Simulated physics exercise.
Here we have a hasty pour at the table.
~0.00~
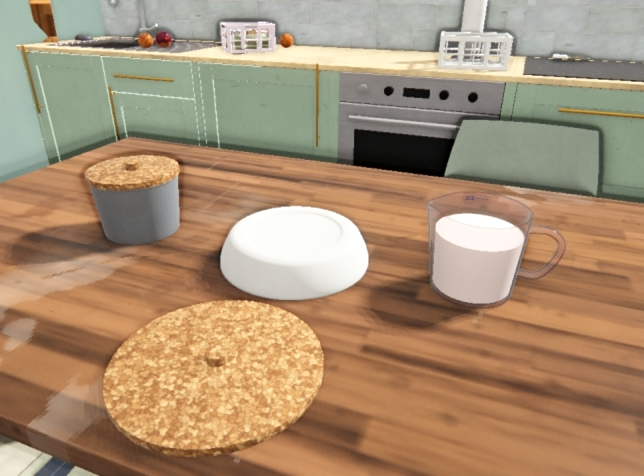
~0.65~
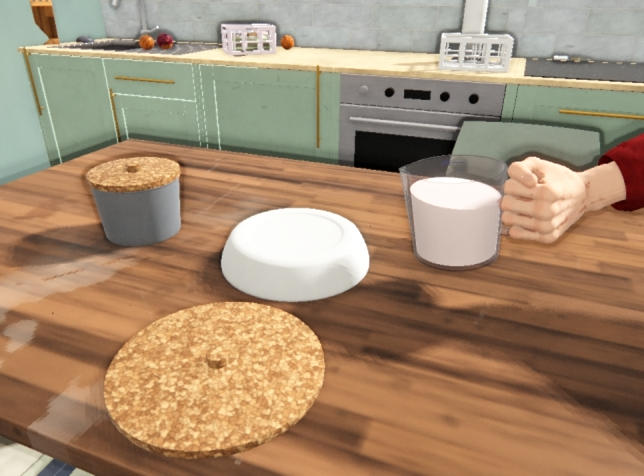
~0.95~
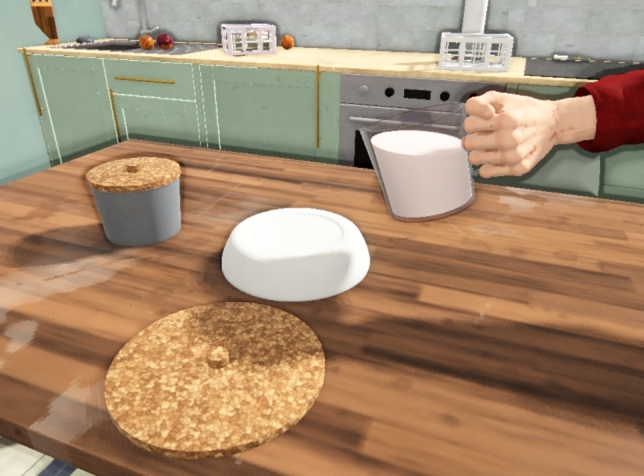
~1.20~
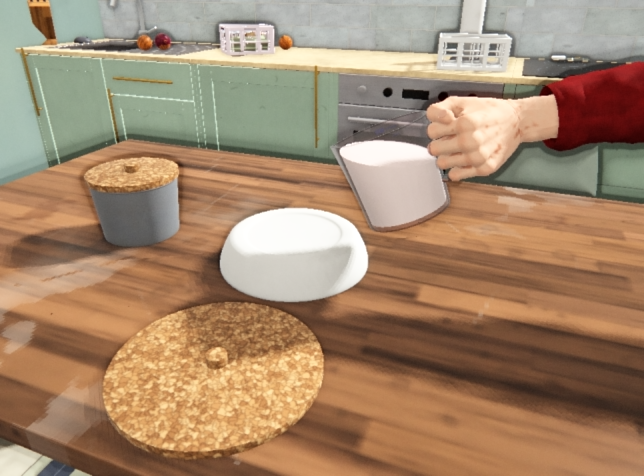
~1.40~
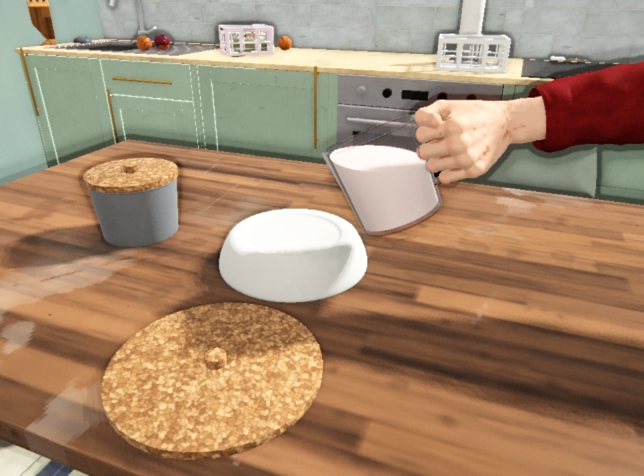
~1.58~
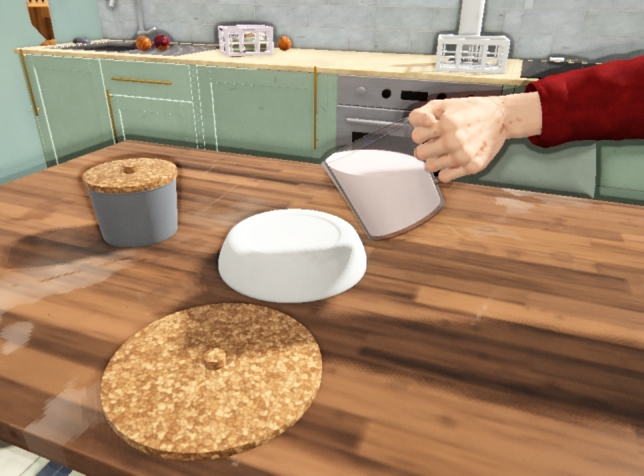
Glass measuring jug of white liquid being lifted by a red-sleeved hand, moving left and tilting behind an upturned white dish.
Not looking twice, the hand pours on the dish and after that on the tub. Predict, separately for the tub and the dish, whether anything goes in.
Tub, nothing goes in; dish, nothing goes in.
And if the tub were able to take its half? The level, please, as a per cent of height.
Estimate: Approx. 30 % of height.
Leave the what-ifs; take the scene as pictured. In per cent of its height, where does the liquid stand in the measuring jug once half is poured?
I'd put the level around 35 percent of the height.
After 2.3 s, it runs off the upturned base of the dish.
After 3.2 s, it hits the lid of the tub and runs off.
After 4.6 s, the dish is empty, in a puddle; the tub is empty, in a puddle.
